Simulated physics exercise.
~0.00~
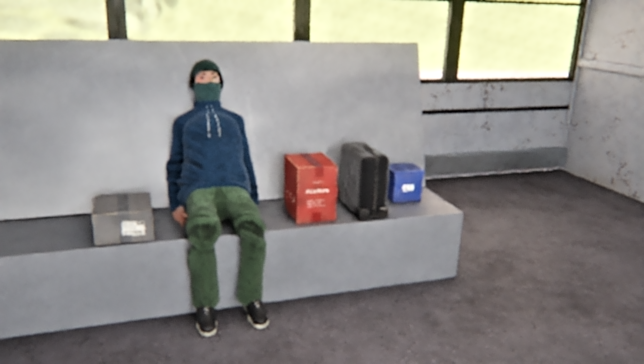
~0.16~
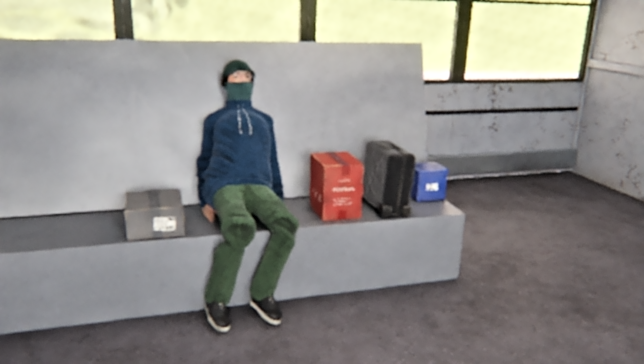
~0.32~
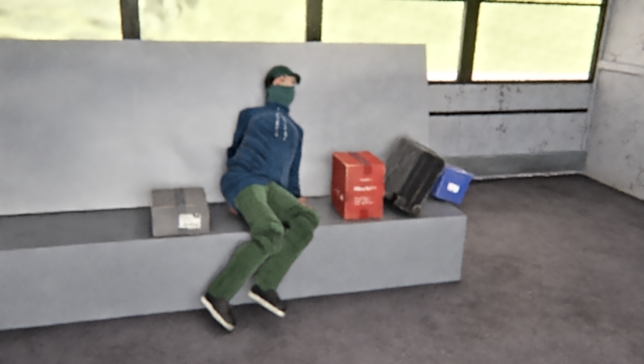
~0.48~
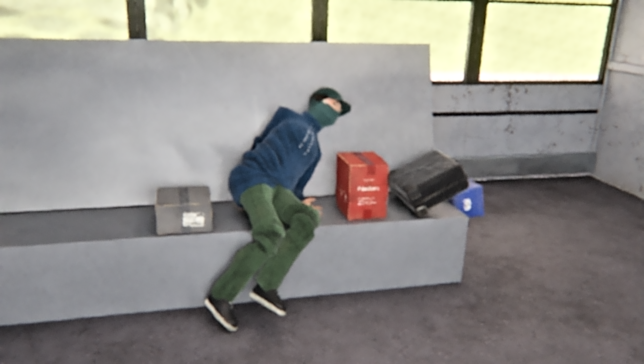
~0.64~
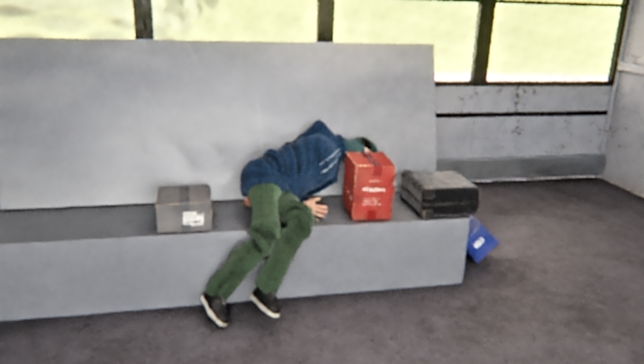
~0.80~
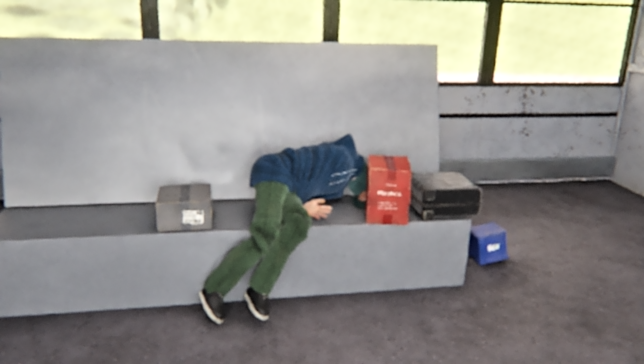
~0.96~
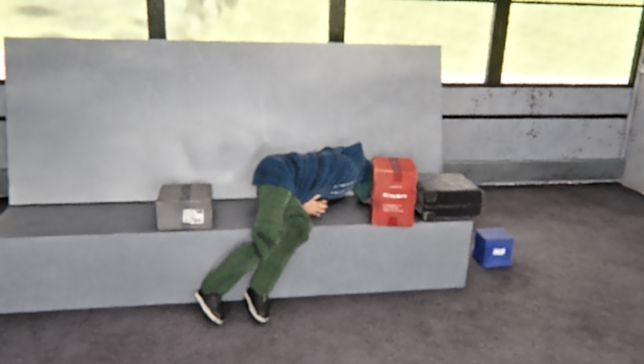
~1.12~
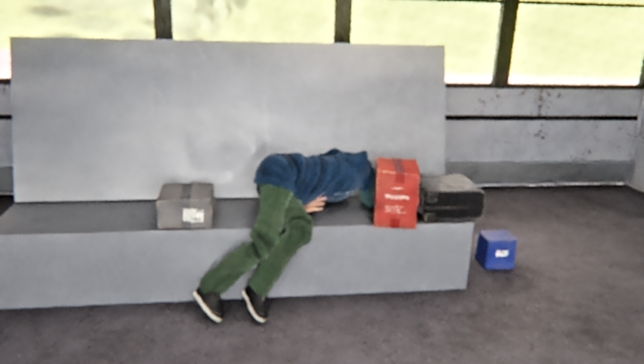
The clip shows a masked passenger on a grey bench slumping right onto the seat behind an upright red pack, as luggage shifts right and a black case tips onto its side. A blue tub tumbles to the floor, while the case, pack and grey carton stay on the bench.
